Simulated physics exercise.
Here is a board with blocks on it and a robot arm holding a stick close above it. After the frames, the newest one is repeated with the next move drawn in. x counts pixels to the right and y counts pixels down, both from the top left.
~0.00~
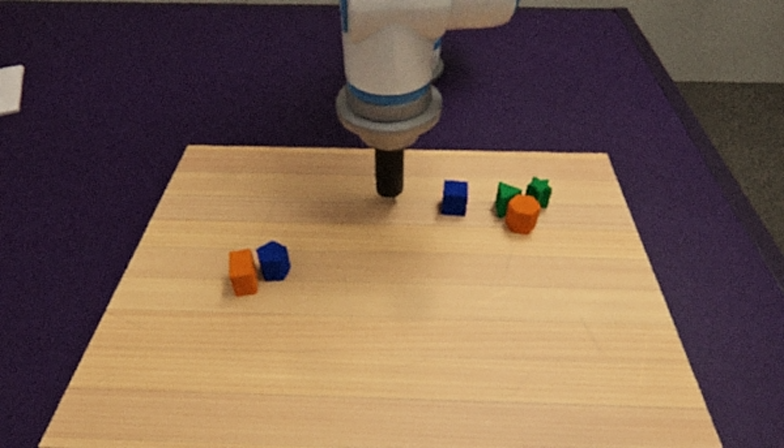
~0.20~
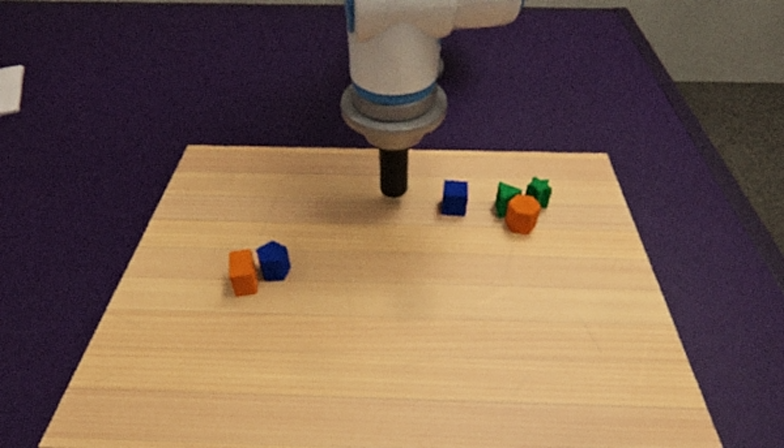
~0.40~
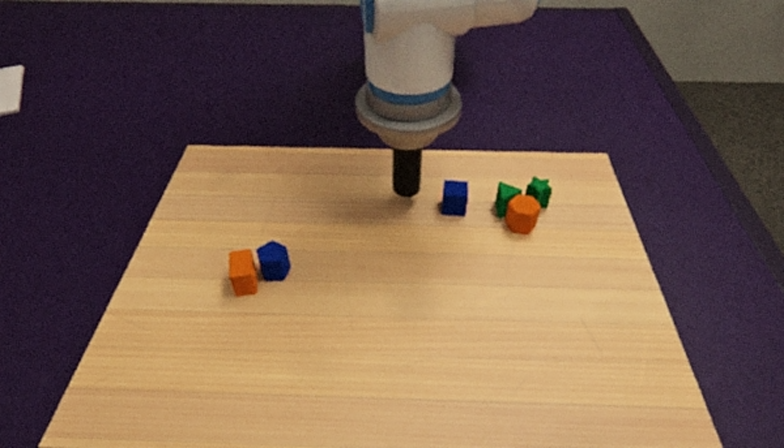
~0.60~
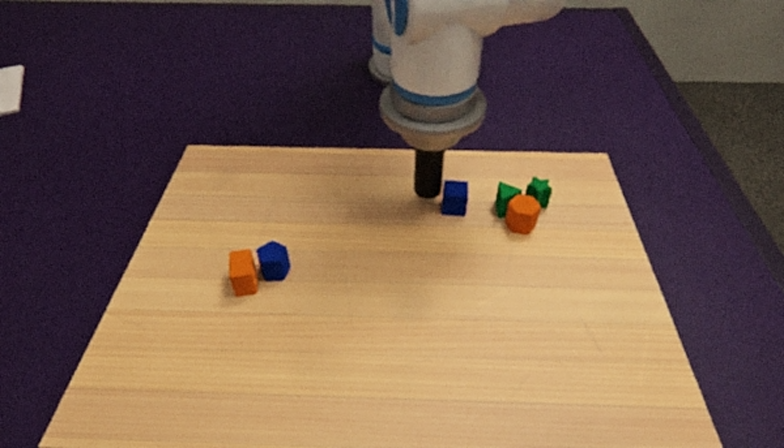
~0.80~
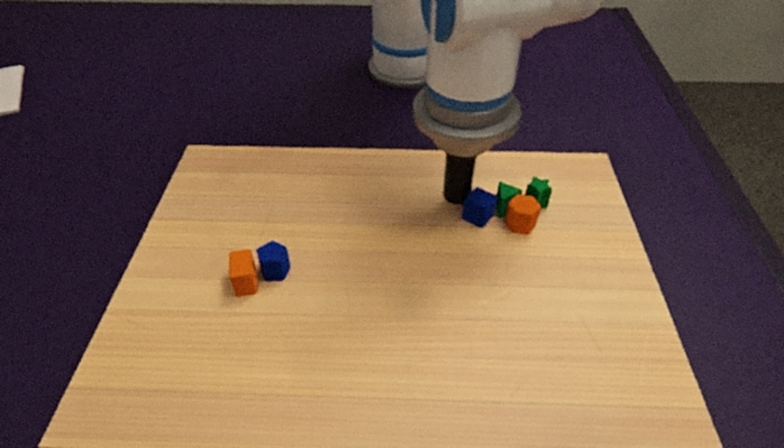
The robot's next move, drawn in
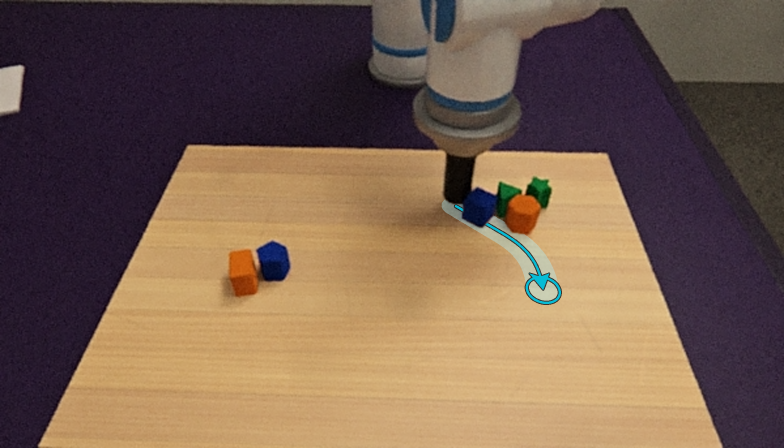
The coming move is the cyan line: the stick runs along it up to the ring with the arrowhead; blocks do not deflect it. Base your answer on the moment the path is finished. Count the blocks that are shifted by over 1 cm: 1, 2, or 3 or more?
I'm going with two.
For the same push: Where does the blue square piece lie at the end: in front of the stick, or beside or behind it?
That block drops off.
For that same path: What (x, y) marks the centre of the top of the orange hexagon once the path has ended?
About (564, 212).
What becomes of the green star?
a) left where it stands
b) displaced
a
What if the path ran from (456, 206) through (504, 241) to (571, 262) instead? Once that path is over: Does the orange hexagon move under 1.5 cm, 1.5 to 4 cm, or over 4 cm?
Above 4 cm.
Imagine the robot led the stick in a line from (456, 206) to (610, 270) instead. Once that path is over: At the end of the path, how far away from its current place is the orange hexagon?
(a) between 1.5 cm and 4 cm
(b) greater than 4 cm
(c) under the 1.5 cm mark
I'll go with b - greater than 4 cm.
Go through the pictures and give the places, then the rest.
Lower end of the stick (390, 189), tops of blocks, blue square piece (456, 188), green triangle (508, 189), orange hexagon (525, 204), green star (540, 184), in the first frame.
Stick (394, 189), blocks as before, in the second frame.
Stick (407, 188), blocks as before, in the third frame.
Stick (428, 190), blocks as before, in the fourth frame.
Stick (457, 195), blue square piece (481, 197), green triangle (508, 189), orange hexagon (525, 204), green star (540, 184), in the fifth frame.
The drawn path runs from (456, 206) over (492, 227) and (527, 253) to (543, 290).
What follows on the original path. One third of the way, stick (494, 217); blue square piece (523, 217), turned 20° anticlockwise; orange hexagon (552, 209), turned 35° anticlockwise.
Two thirds of the way, stick (530, 242); blue square piece (563, 238), turned 35° anticlockwise; orange hexagon (564, 212), turned 80° anticlockwise.
At the end, stick (547, 279); blue square piece (570, 241), turned 45° anticlockwise; green triangle not moved; orange hexagon (564, 212), turned 80° anticlockwise; green star not moved.
